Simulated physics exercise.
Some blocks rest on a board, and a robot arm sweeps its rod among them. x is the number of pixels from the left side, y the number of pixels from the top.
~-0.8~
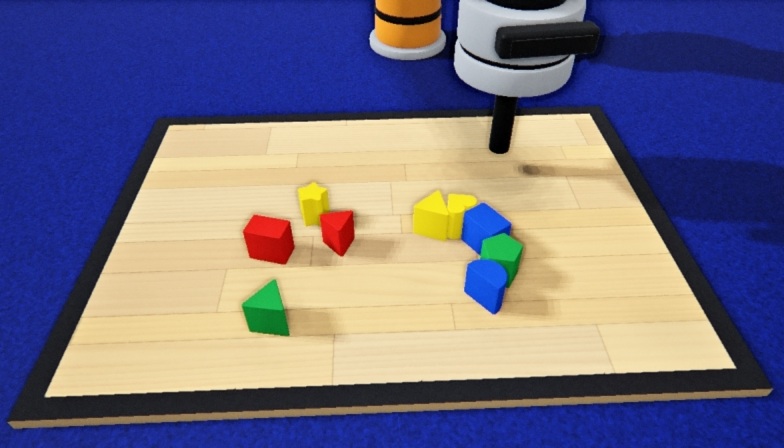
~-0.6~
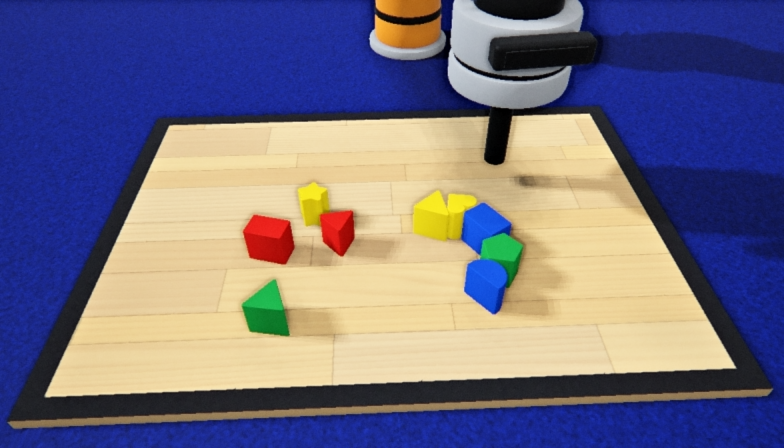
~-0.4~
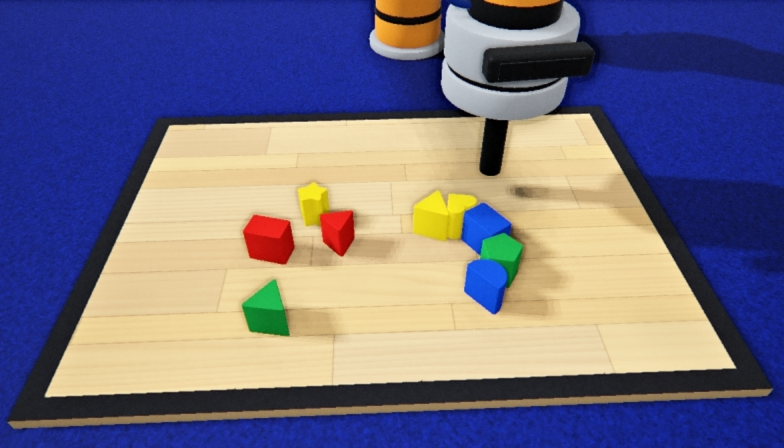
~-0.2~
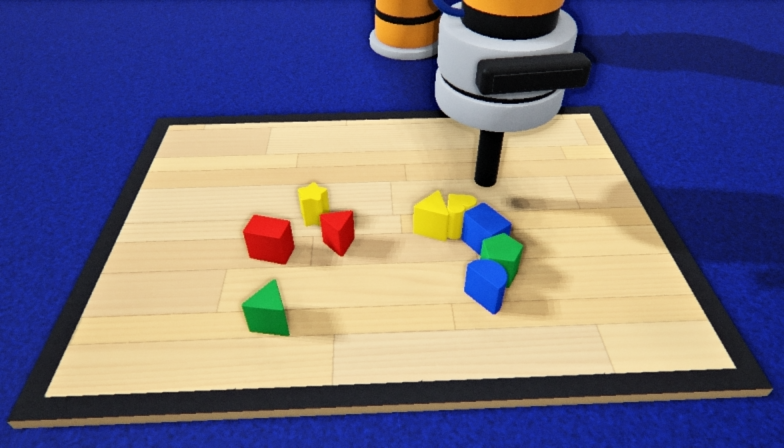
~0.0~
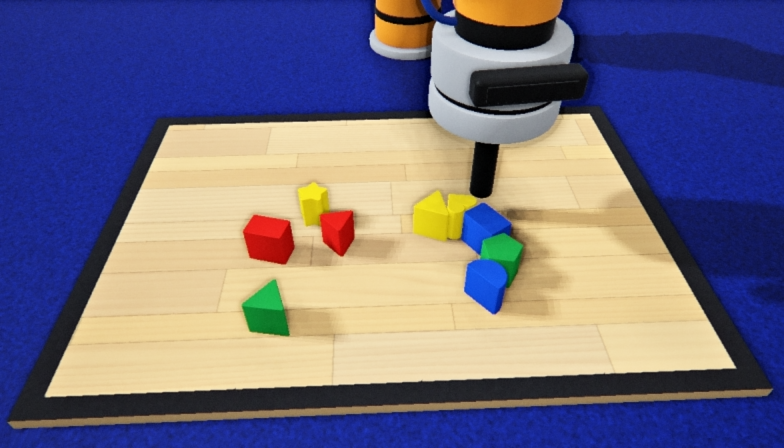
A pale wooden board with a dark border lies on a blue surface, seen from above at an angle by a still camera. Red blocks, a yellow star and a green triangular block sit on the left, while yellow, blue and green blocks cluster right of centre. The robot arm moves its black rod steadily forward and slightly left toward the cluster, and no block moves.
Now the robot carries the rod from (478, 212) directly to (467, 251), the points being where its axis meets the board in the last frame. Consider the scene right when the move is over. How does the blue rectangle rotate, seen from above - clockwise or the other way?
Prediction: Counterclockwise.
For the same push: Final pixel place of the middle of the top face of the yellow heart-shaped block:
The middle of its upper face will lie at (444, 223).
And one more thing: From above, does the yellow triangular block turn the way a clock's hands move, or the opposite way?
My prediction: CW.
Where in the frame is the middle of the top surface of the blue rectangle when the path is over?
The answer is (495, 238).
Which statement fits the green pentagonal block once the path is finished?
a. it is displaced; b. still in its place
The answer is a.
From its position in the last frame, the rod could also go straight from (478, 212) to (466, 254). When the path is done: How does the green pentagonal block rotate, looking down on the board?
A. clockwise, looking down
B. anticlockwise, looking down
Option A.
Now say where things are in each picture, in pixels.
Tip of the rod at (499, 149), middles of tops, yellow triangular block at (434, 203), yellow heart-shaped block at (460, 202), blue rectangle at (488, 218), green pentagonal block at (503, 247), in the first frame.
Rod at (494, 159), nothing pushed, in the second frame.
Rod at (490, 170), nothing pushed, in the third frame.
Rod at (485, 181), nothing pushed, in the fourth frame.
Rod at (481, 192), yellow triangular block at (434, 203), yellow heart-shaped block at (460, 202), blue rectangle at (488, 218), green pentagonal block at (503, 247), in the fifth frame.
On the path given first. Halfway along, rod at (475, 211); yellow triangular block at (428, 206), turned 35° clockwise; yellow heart-shaped block at (452, 212), turned 20° clockwise; blue rectangle at (491, 227), turned 25° anticlockwise; green pentagonal block at (509, 255), turned 15° clockwise.
At the end, rod at (470, 231); yellow triangular block at (426, 207), turned 50° clockwise; yellow heart-shaped block at (444, 223), turned 70° clockwise; blue rectangle at (495, 238), turned 75° anticlockwise; green pentagonal block at (518, 262), turned 45° clockwise.
